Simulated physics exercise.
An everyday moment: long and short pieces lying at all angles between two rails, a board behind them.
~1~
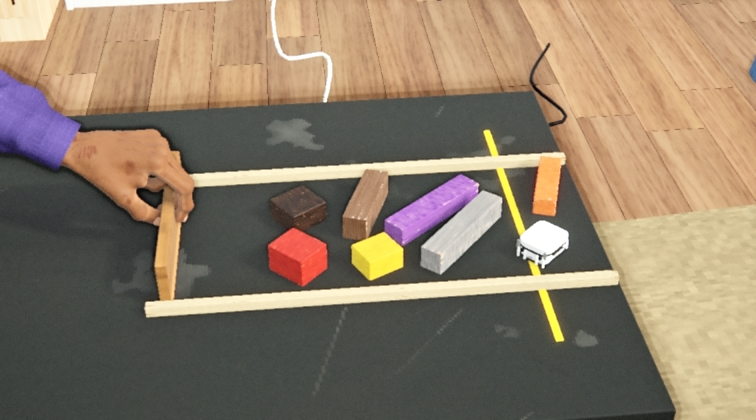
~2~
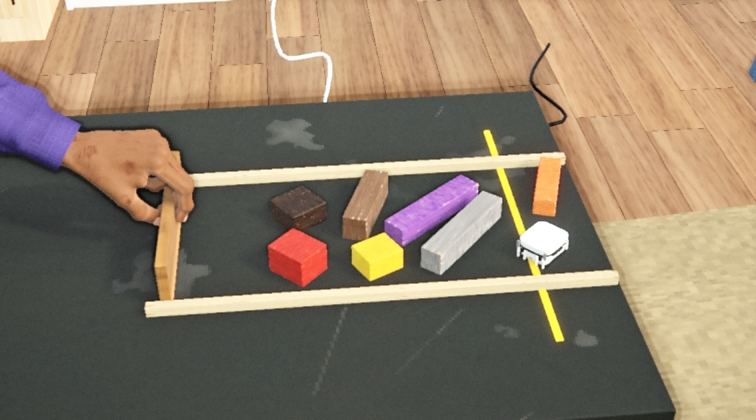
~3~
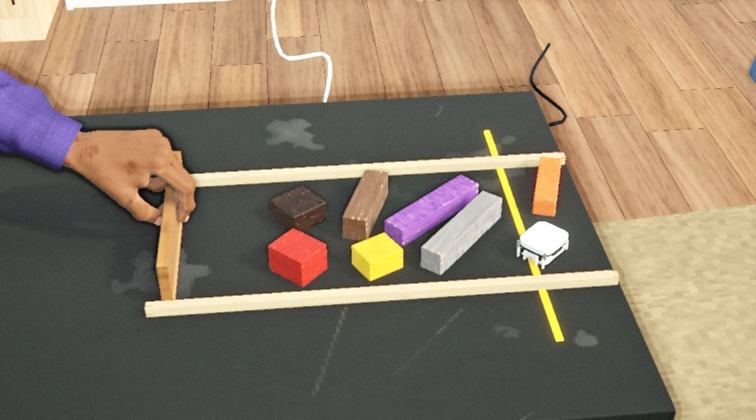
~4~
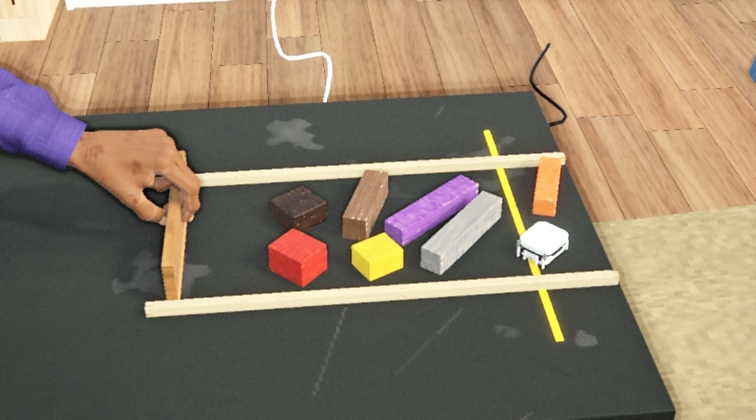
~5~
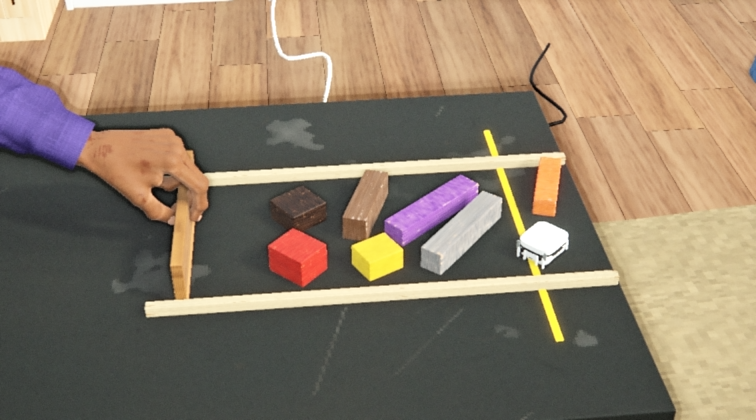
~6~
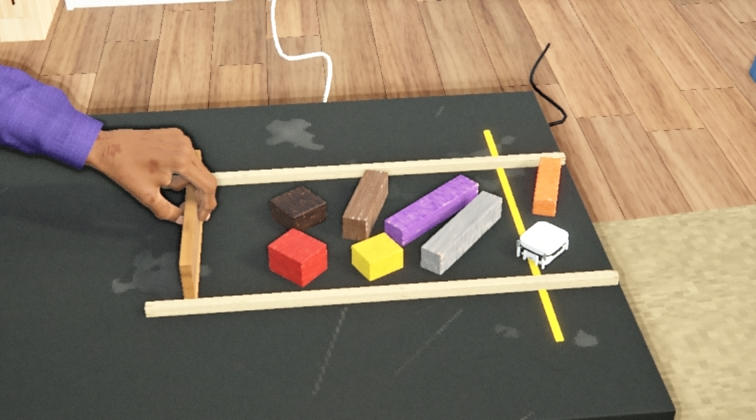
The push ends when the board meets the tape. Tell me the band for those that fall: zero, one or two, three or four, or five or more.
The number that fall off is three or four.
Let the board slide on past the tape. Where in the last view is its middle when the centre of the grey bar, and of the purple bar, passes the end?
Near (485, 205) and (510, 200).
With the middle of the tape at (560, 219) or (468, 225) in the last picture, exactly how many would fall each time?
The counts: 6 and 0.
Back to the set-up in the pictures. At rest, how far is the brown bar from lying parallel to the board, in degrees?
Near 0 degrees.
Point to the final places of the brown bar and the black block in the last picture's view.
About (565, 195), and the other about (534, 201).
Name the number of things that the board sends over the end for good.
Exactly 4.
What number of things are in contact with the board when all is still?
It touches 2.
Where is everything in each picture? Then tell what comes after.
The first picture shows orange bar (547, 185); white case (543, 245); grey bar (462, 231); board (171, 224); tape (518, 221).
The second picture shows white case (543, 245); board (171, 224).
The third picture shows grey bar (462, 231); red block (298, 257).
The fourth picture shows orange bar (547, 185); purple bar (433, 209).
The fifth picture shows white case (543, 245); black block (298, 210).
The sixth picture shows orange bar (547, 185); white case (543, 245); grey bar (462, 231); board (193, 222); tape (518, 221).
Soon after, none off yet; orange bar at rest near (547, 185); white case at rest near (543, 245); grey bar at rest near (462, 231).
At rest, the number that fall off is three or four; fallen, purple bar, grey bar, white case and orange bar.
